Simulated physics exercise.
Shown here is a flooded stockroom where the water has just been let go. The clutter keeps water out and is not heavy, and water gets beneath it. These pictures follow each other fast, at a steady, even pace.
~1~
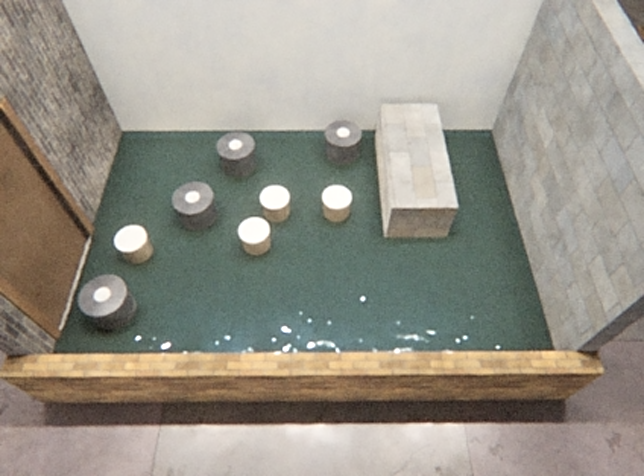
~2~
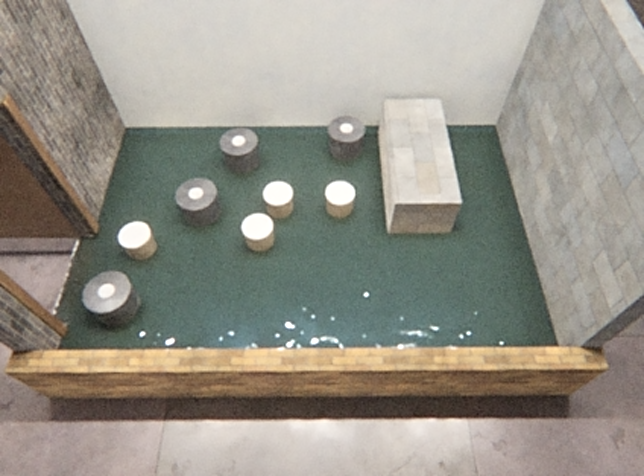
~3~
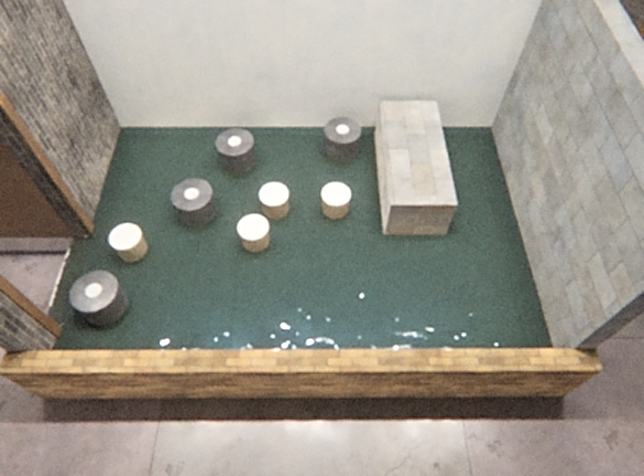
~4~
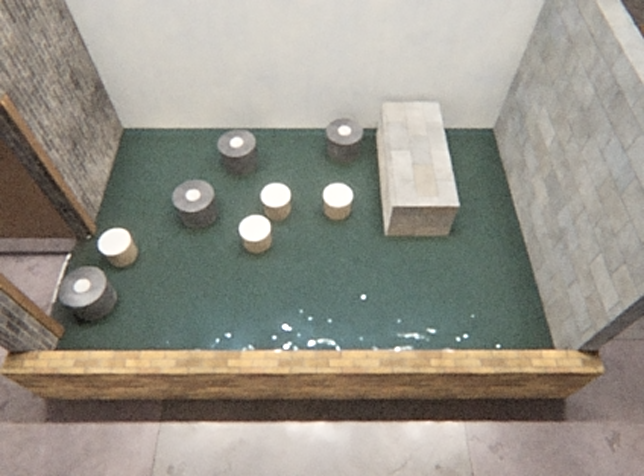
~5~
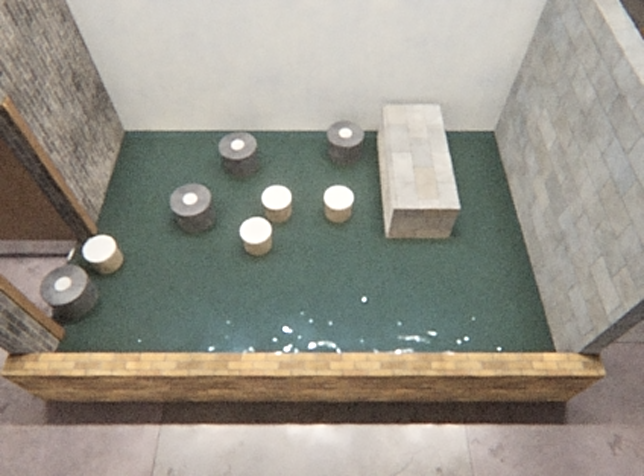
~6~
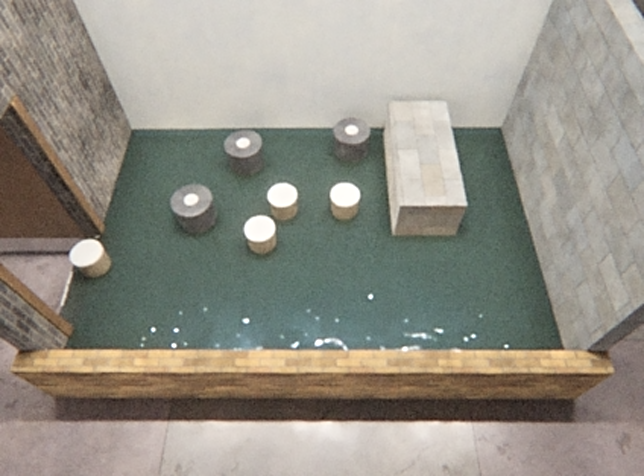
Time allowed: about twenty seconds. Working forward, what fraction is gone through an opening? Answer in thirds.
Two thirds or more.
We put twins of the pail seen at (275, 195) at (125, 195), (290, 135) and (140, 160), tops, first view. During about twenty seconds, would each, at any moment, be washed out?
As listed: Washed out, kept in, carried outside.
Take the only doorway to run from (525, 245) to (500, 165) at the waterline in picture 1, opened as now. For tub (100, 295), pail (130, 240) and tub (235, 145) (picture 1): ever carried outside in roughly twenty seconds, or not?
First held back, then held back, then held back.
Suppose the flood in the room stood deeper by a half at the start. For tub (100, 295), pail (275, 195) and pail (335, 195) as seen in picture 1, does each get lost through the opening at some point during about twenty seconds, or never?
Escapes, escapes, held back.
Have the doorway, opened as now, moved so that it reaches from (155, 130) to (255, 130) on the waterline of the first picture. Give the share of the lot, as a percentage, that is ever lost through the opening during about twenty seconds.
That comes to around 90 per cent.
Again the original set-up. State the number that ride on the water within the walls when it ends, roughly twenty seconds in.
I get 2.
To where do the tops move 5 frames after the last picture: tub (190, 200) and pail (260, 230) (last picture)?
I'd say about (151, 224) for the first and about (223, 242) for the second.
A moment on, 2 of 8 are out; 6 afloat.
Next, 3 of 8 are out; 5 afloat.
Later, 5 of 8 are out; 3 afloat.
In the end, 6 of 8 are out; 2 afloat.
